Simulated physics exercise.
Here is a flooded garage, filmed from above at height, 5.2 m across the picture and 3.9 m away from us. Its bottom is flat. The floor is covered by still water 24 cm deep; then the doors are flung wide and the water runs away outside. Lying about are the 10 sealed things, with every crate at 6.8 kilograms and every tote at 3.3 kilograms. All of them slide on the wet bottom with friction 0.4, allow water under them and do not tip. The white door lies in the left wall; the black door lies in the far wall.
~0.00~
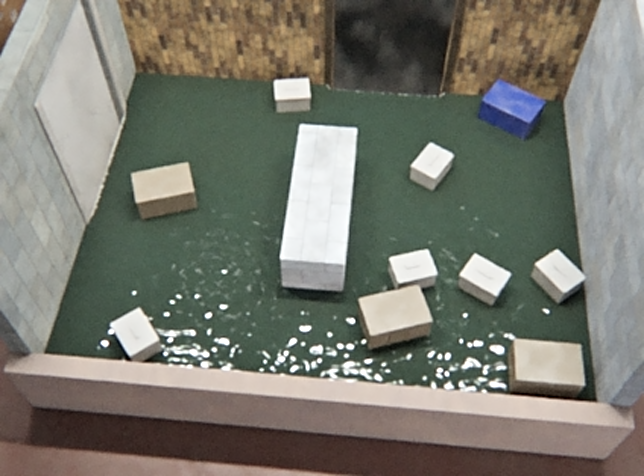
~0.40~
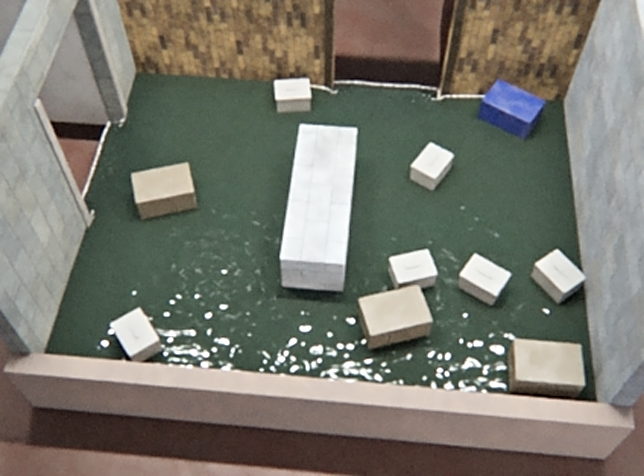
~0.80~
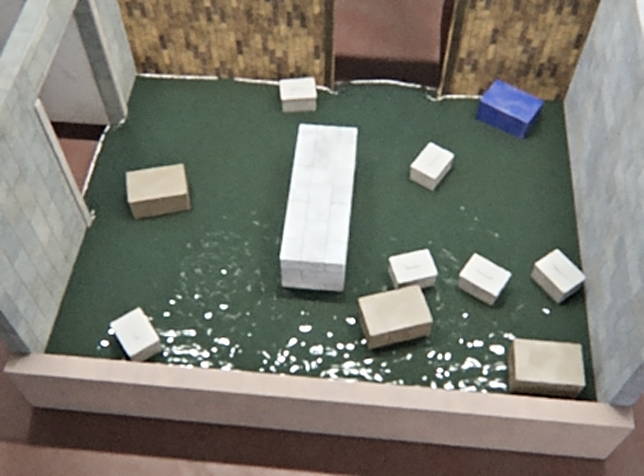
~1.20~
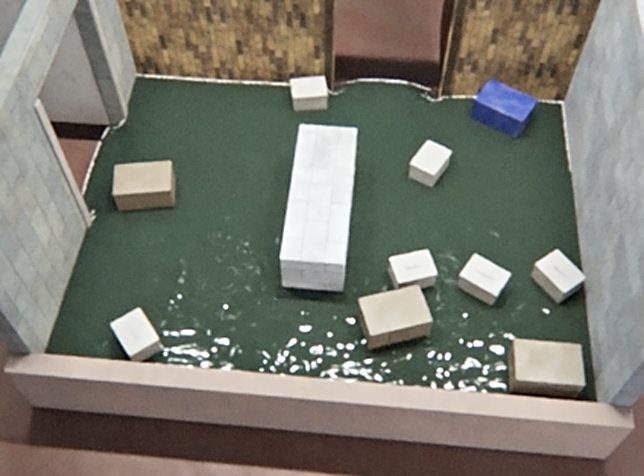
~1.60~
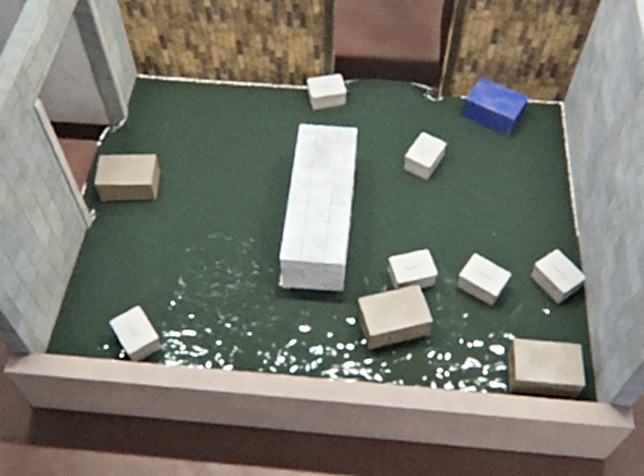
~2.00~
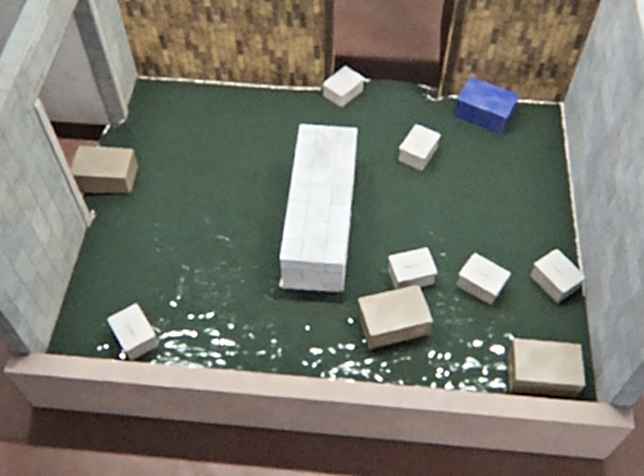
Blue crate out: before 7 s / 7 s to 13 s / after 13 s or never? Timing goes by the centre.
Before 7 s.
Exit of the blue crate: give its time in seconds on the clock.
Somewhere near 4.0 s.
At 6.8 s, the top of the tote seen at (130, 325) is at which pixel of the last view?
Near (106, 255).
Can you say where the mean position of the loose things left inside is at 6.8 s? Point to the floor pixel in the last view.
They average out to somewhere around (385, 283).
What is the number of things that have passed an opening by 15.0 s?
My tally comes to 5.
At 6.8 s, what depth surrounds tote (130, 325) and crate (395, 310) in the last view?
Depths: Near 14 cm, then near 13 cm.
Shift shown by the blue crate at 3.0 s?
Displacement near 50 cm.
After 3.0 s the blue crate is near (466, 94), 0.5 m from its start, afloat; 2 of 10 are out; 8 afloat.
After 6.8 s the blue crate has gone out (at 4.2 s); 4 of 10 are out; 6 afloat.
After 11.0 s the blue crate has gone out (at 4.2 s); 5 of 10 are out; 5 afloat.
After 15.0 s the blue crate has gone out (at 4.2 s); 5 of 10 are out; 5 afloat.
